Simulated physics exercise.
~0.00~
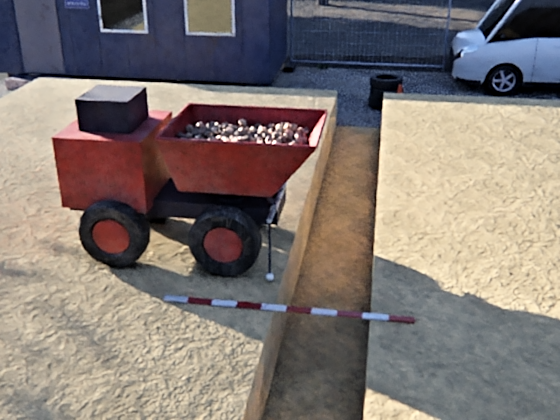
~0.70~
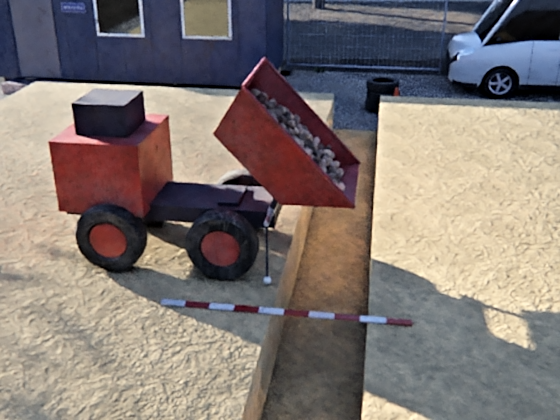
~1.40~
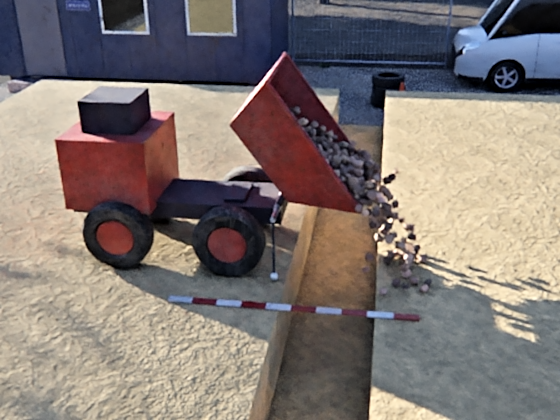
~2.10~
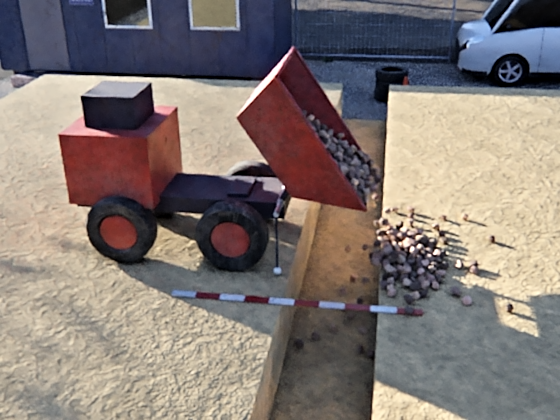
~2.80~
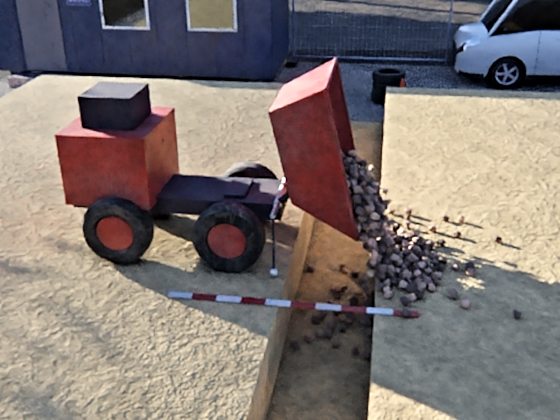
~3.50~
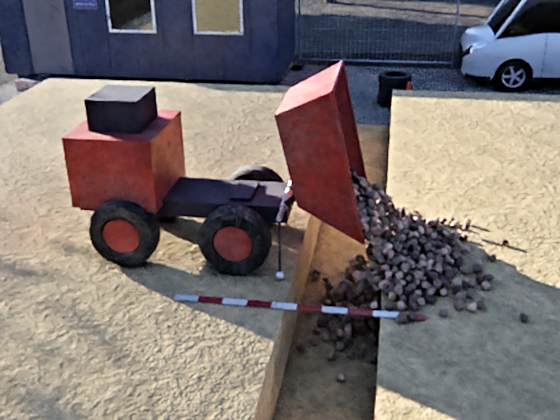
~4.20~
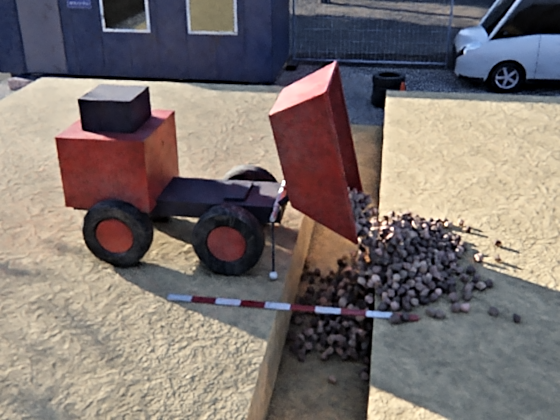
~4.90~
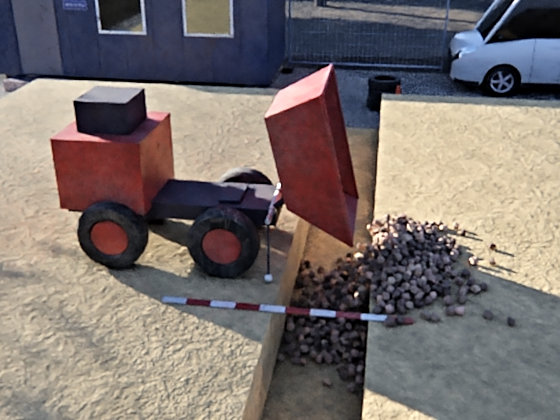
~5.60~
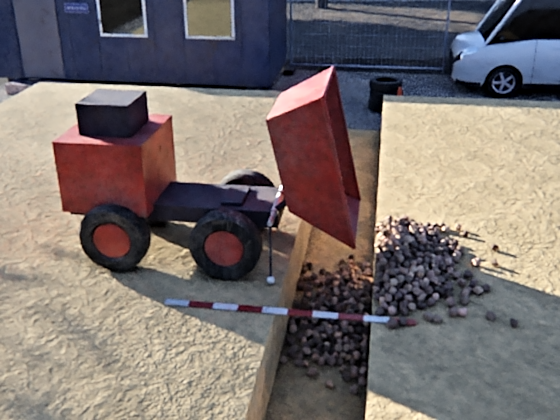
A red dumper with black wheels and a skip full of brownish-grey stones stands on pale ground at the left, seen from slightly above by a gently swaying camera. Ahead lies a straight trench with a red and white pole across it, while a dark building and a white vehicle sit behind. The skip tips steeply to the right and pauses, and some stones spill out onto the far side and into the trench. It then tilts further, pouring out the rest. The skip stays raised and empty, with stones heaped in the trench and across its far edge.
